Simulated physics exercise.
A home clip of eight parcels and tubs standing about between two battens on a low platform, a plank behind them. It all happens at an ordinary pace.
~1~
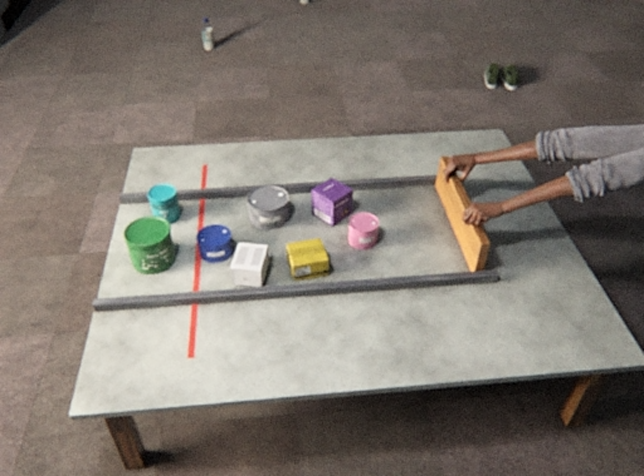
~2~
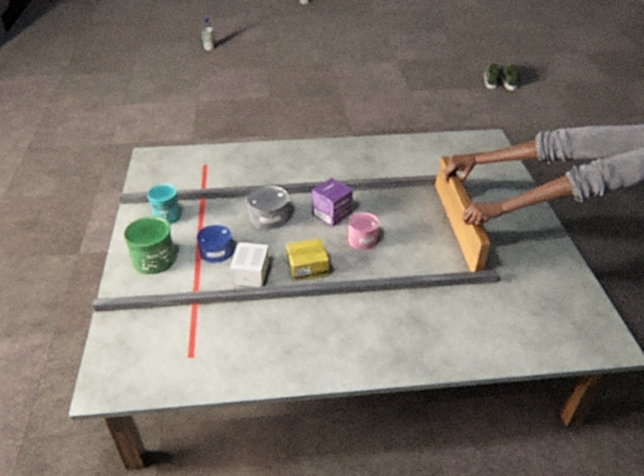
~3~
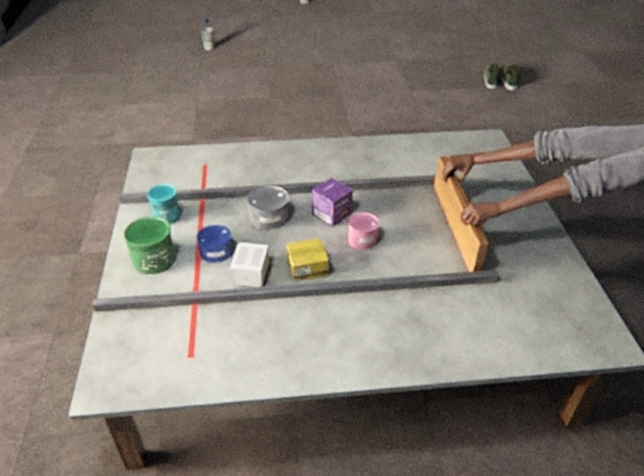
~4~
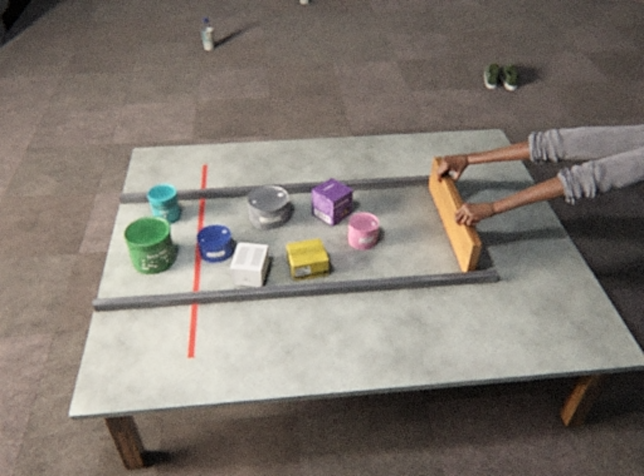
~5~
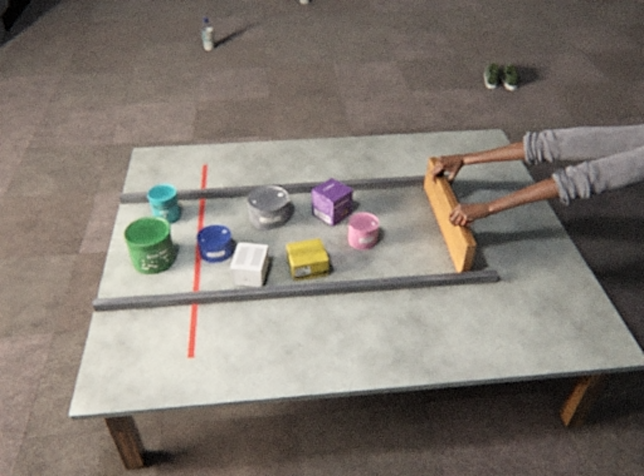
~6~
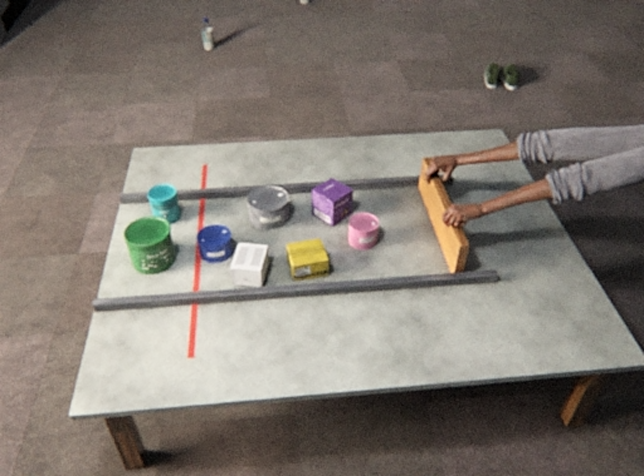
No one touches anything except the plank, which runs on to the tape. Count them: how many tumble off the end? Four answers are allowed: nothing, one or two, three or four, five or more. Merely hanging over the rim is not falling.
So the tally of ones that come down is nothing, really.
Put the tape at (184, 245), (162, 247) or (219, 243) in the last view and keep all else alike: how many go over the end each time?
Per try in turn: 2, 2, 0.
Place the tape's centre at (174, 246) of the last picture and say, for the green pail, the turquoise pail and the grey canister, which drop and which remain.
The green pail goes down, while the turquoise pail goes down and the grey canister keeps its spot.
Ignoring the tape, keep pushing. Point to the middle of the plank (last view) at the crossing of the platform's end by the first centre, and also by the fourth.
At (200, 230) for the first, at (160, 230) for the fourth.
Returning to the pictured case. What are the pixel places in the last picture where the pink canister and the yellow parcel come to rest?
Reading them off: First (183, 242); then (178, 267).
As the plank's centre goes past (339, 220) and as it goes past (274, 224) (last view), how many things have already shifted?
The count is 2 at the first point and 5 at the second.
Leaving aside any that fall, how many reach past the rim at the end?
Result: 2.
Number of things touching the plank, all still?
The answer is 3.
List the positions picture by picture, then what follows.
Green pail (151, 245); turquoise pail (165, 204); blue canister (215, 244); plank (460, 212); tape (199, 244), in the first frame.
Turquoise pail (165, 205); purple box (332, 202), in the second frame.
Blue canister (215, 244); grey canister (269, 208), in the third frame.
Green pail (151, 245); pink canister (363, 231), in the fourth frame.
Turquoise pail (165, 205); plank (448, 213), in the fifth frame.
Green pail (151, 245); turquoise pail (165, 205); blue canister (215, 244); plank (441, 213); tape (199, 244), in the sixth frame.
Soon after, none off yet; green pail at rest near (151, 245); turquoise pail at rest near (165, 205); blue canister at rest near (215, 244).
At rest, the number that fall off is zero.
